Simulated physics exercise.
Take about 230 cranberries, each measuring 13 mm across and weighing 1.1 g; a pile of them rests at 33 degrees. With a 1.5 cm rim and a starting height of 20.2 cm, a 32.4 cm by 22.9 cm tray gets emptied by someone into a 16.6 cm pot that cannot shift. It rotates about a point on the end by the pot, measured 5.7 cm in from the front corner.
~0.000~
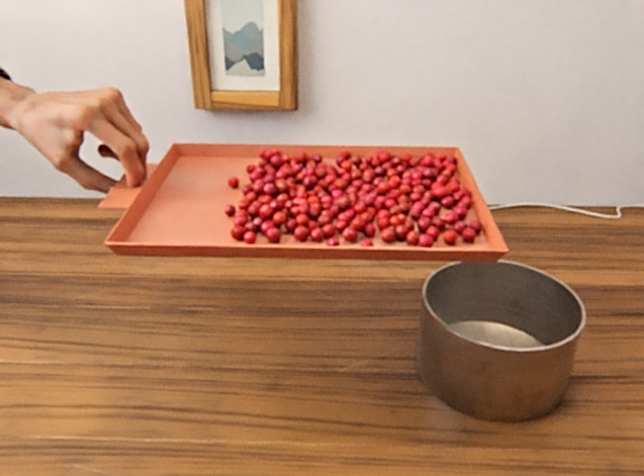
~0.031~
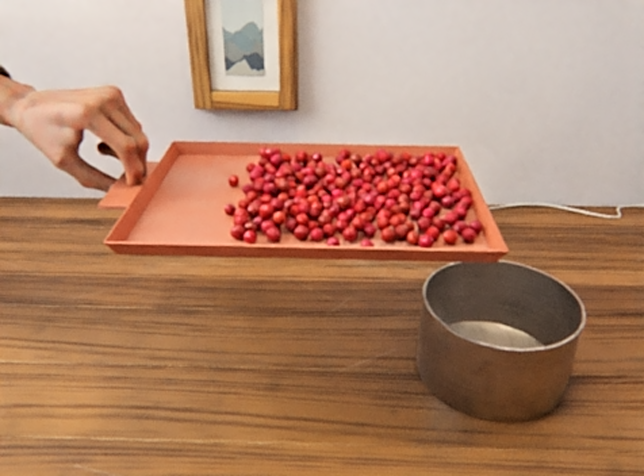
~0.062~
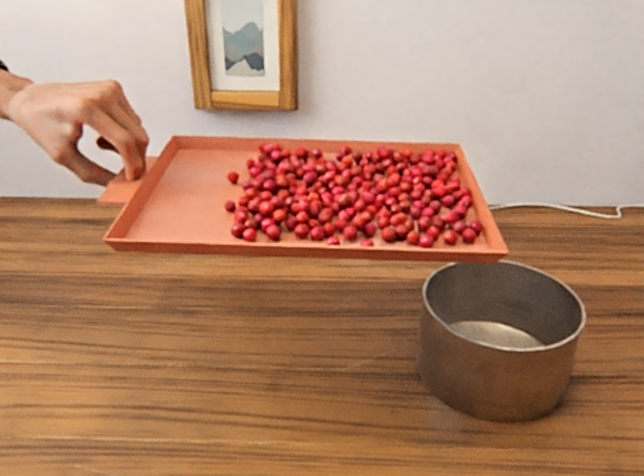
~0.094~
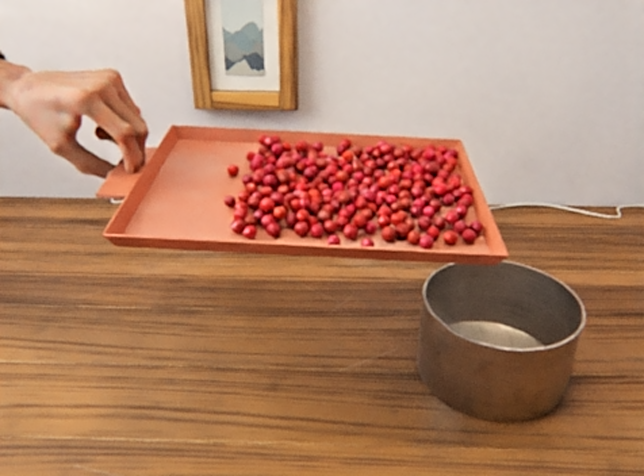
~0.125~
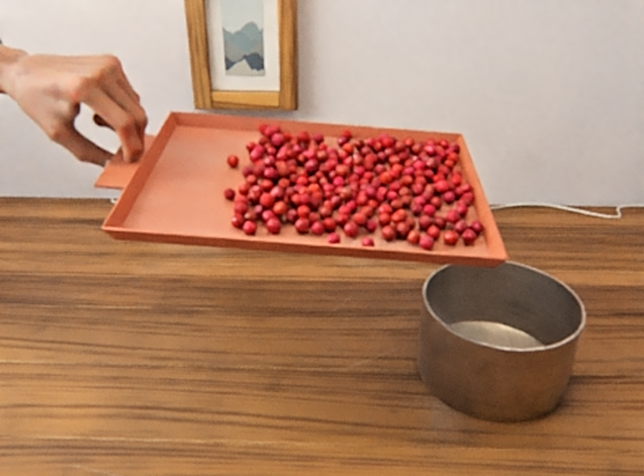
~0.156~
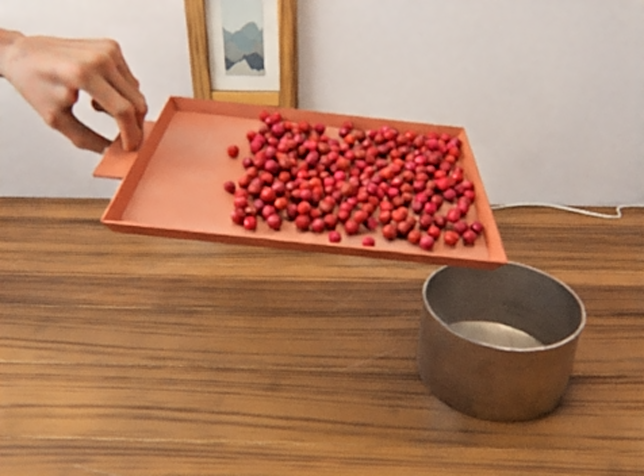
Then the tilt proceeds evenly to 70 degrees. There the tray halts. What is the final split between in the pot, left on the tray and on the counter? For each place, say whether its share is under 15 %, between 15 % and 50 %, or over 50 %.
My prediction: Pot: Not much, tray: Not much, counter: Over half.
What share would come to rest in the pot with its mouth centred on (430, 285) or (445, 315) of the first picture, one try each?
That gives roughly 0 per cent and then 15 per cent.
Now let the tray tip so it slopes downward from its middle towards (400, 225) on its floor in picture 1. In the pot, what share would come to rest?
I'd estimate about 35 %.
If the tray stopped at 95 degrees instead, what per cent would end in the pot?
5 percent.
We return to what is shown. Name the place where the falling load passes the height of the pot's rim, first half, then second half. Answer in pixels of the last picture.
At roughly (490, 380) first, later on at (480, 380).
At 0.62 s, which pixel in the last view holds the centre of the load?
Around (431, 203).
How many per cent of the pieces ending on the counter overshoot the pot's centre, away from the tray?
40 %.
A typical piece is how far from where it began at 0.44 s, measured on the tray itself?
Displacement on the tray: About 4 cm.
After 0.44 s, tilt 40 degrees; the tray holds 100 %, the pot 0 %.
Then, at 0.62 s, tilt 60 degrees; the tray holds 95 %, the pot 0 %.
Then, at 0.93 s, tilt 70 degrees; the tray holds 25 %, the pot 5 %.
At rest (1.8 s), pot 5 %, tray 5 %, counter 95 %.
